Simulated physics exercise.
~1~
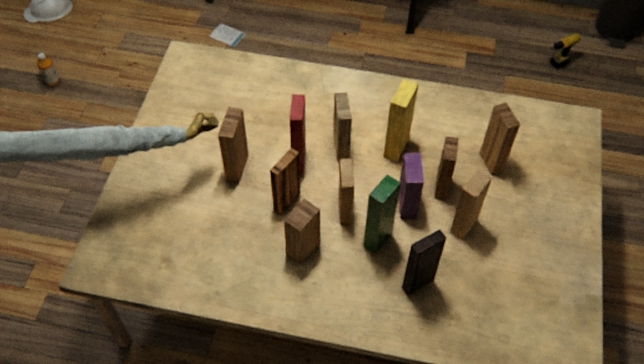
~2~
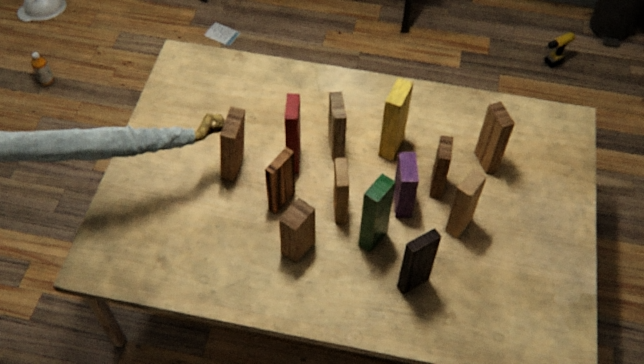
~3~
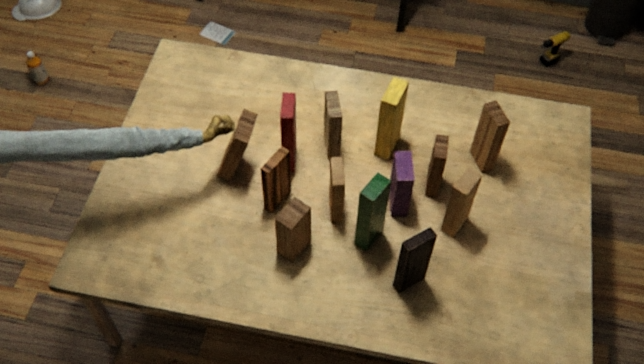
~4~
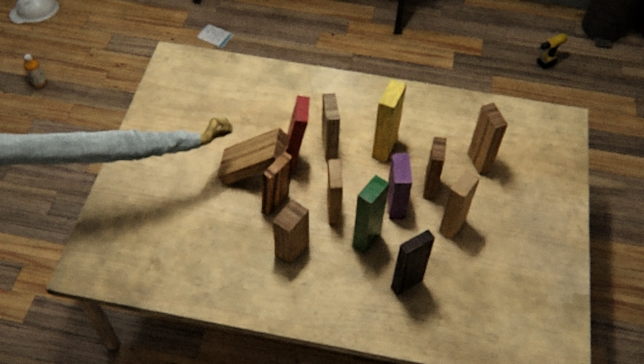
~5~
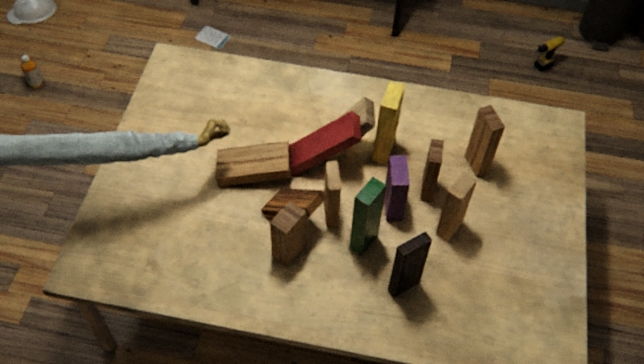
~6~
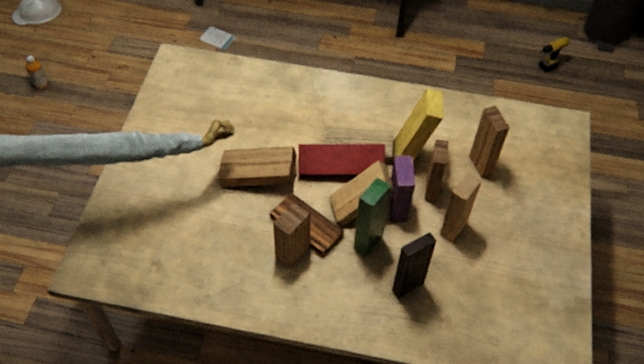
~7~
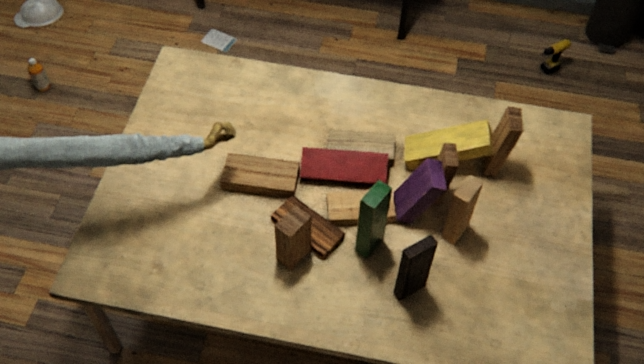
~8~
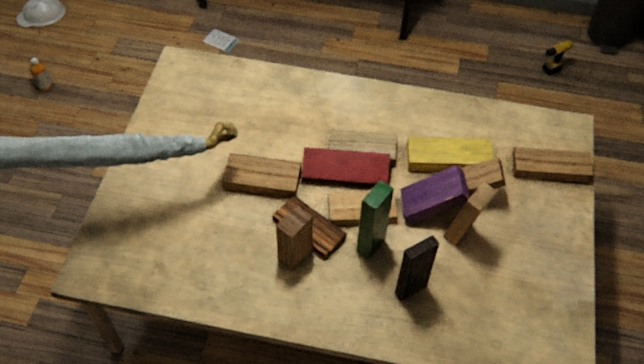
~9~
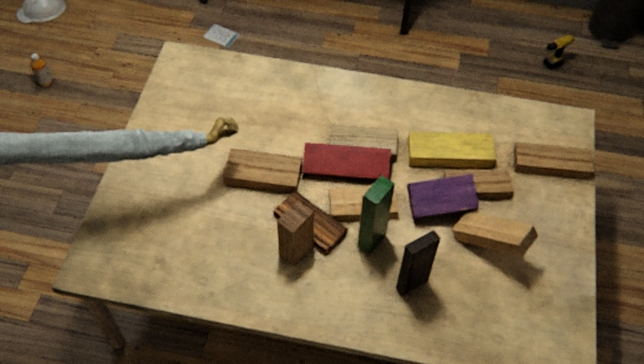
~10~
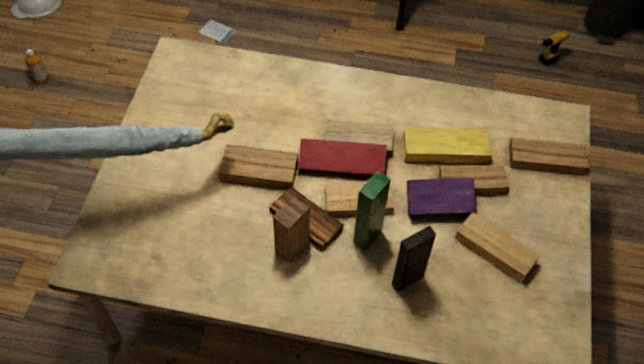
A gloved hand on a long sleeved arm tips the leftmost of many upright wooden blocks on a table, and the fall spreads rightward through the red, yellow and purple blocks until most lie flat, leaving the green, a black and a brown block standing.
